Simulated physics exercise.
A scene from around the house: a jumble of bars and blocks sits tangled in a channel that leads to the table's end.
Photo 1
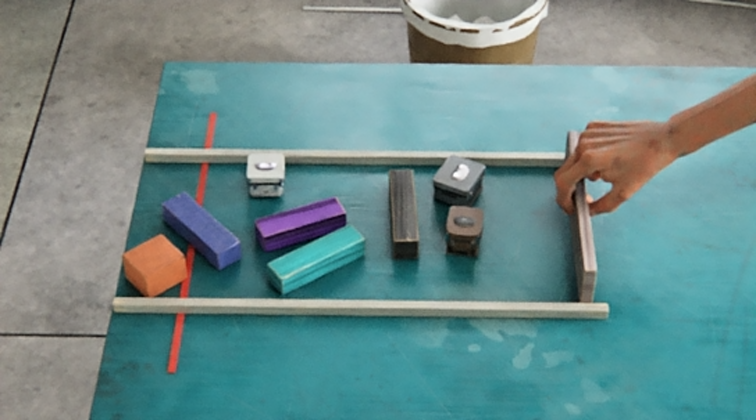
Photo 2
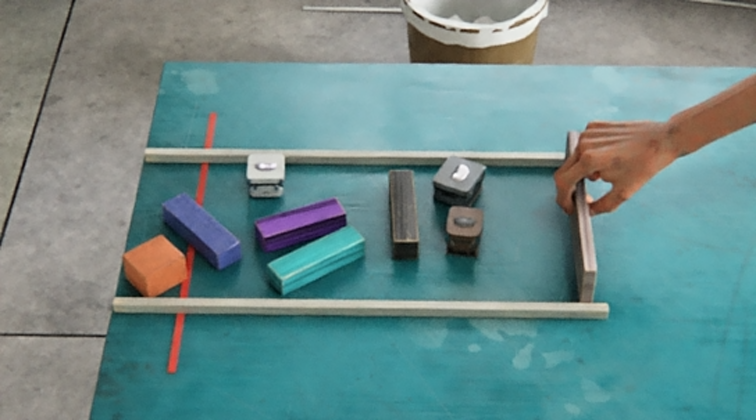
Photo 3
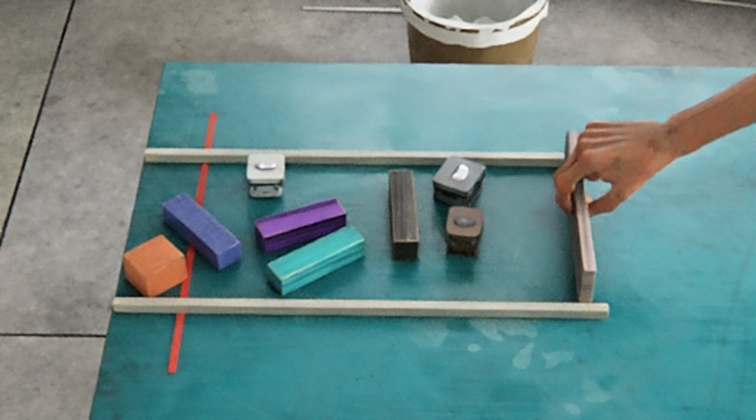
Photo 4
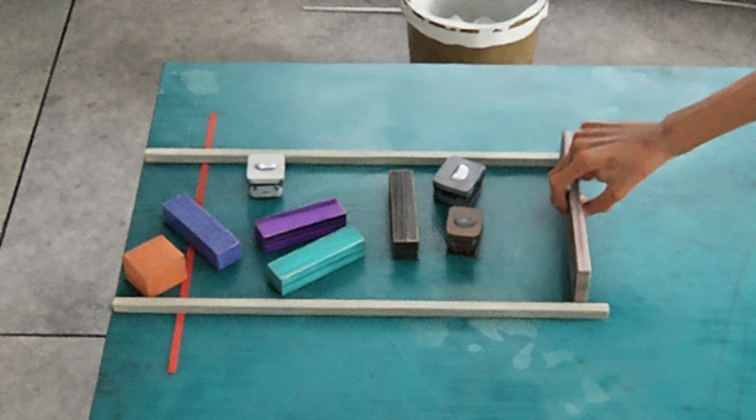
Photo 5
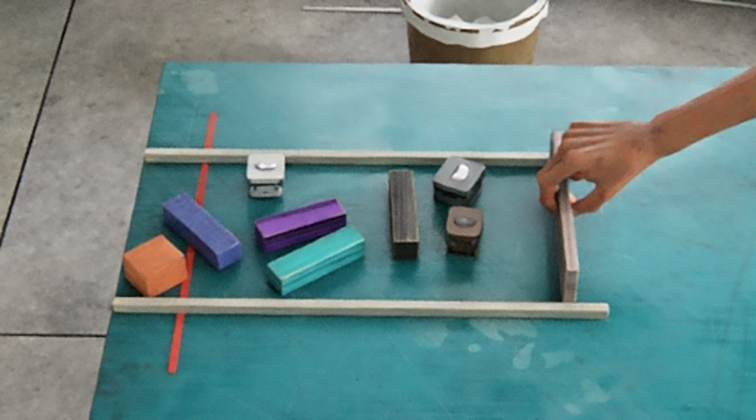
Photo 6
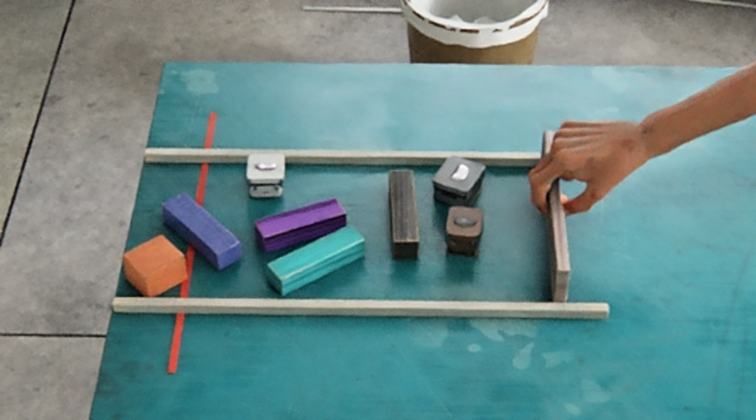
To begin with, a hand holds a board upright at the right end of a channel between two pale rails, with colored bars, blocks and small cases lying across the teal table. The hand then slides the board slightly left, while the jumbled pieces, including those by the red tape, stay still.
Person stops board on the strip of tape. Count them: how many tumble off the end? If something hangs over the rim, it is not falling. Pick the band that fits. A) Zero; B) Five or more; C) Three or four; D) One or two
The answer is C.
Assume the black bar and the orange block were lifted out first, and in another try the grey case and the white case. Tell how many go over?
Counts - first: 1, second: 2.
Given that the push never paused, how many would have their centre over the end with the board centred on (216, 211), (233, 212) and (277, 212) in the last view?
By position: 3 / 2 / 0.
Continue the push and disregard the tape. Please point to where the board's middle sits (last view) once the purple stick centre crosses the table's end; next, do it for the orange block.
The middle sits near (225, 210) for the first and near (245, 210) for the other.
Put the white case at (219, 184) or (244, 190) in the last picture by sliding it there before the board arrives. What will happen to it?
For the white case: Gone and then gone.
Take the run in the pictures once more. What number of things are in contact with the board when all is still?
Contact count: 2.
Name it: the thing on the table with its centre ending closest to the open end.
Answer: The turquoise stick.
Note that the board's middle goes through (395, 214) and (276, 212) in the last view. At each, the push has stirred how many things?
At the first place 5, at the second 8.
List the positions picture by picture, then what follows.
Orange block (155, 267); blue bar (201, 231); white case (266, 176); board (579, 216); tape (194, 230), in the first picture.
Blue bar (201, 231); grey case (459, 184), in the second picture.
White case (266, 177); black bar (403, 214), in the third picture.
Orange block (155, 267); purple stick (301, 225), in the fourth picture.
Blue bar (201, 231); brown case (464, 232), in the fifth picture.
Orange block (155, 267); blue bar (201, 231); white case (266, 177); board (554, 215); tape (194, 230), in the sixth picture.
Early on, none off yet; orange block at rest near (155, 267); blue bar at rest near (201, 231); white case at rest near (266, 177).
Finally, the number that fall off is three or four; lost, purple stick, white case, blue bar and orange block.
